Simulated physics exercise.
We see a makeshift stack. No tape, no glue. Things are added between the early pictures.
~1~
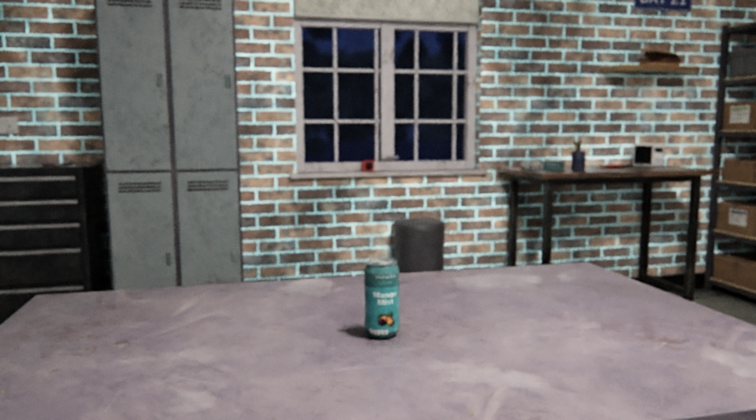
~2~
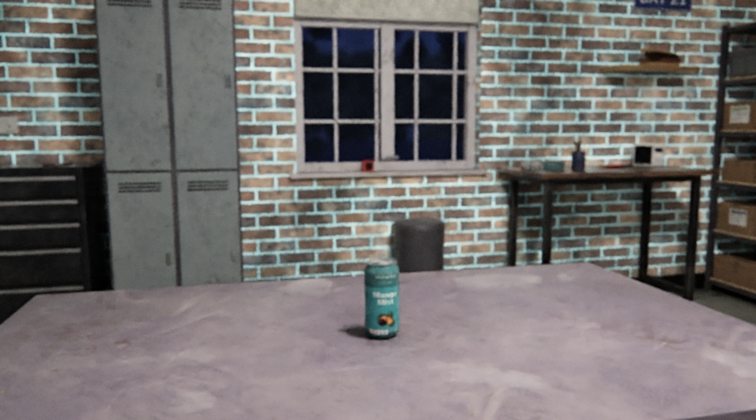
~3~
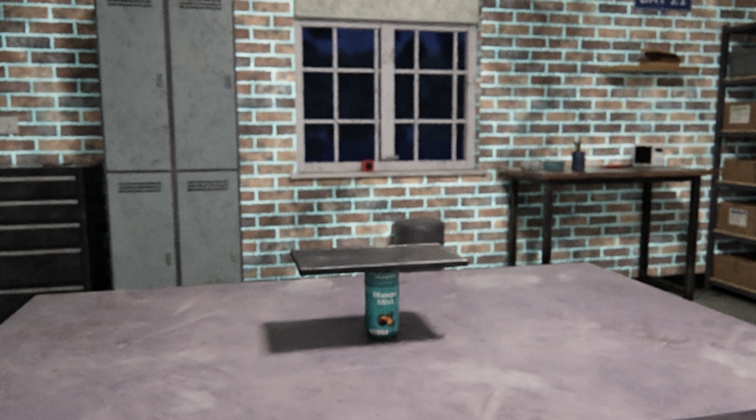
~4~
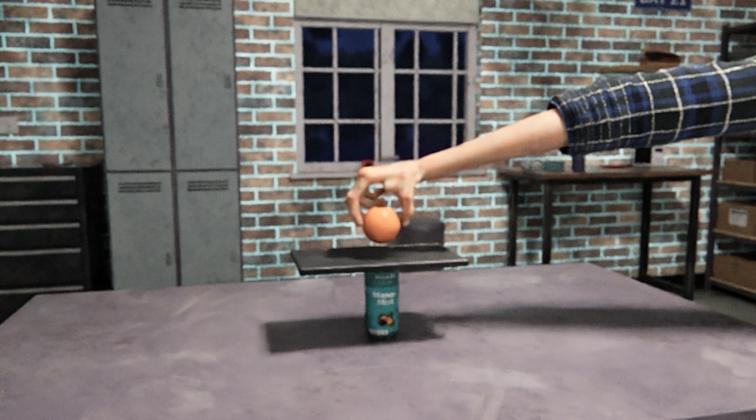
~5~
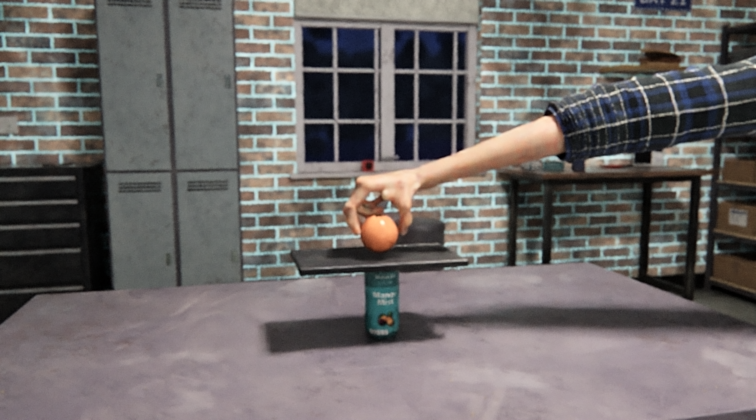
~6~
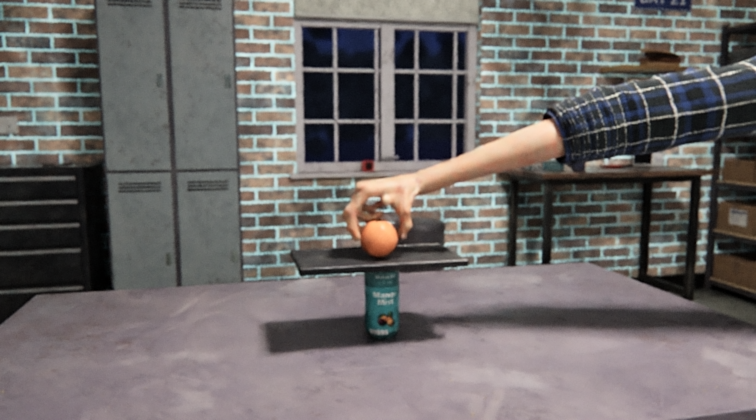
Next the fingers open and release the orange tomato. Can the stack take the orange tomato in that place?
As it turns out, it stays up.
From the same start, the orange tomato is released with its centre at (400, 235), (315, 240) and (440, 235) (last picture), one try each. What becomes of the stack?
First try: It stays up; second try: It loses its balance; third try: It gives way.
Then, 0.30 s on from there, no change.
Then, 0.70 s on from there, orange tomato resting near (379, 239).
In the end, all 3 unmoved. At the end, from the last picture's camera, orange tomato near (379, 239). The stack keeps its balance.
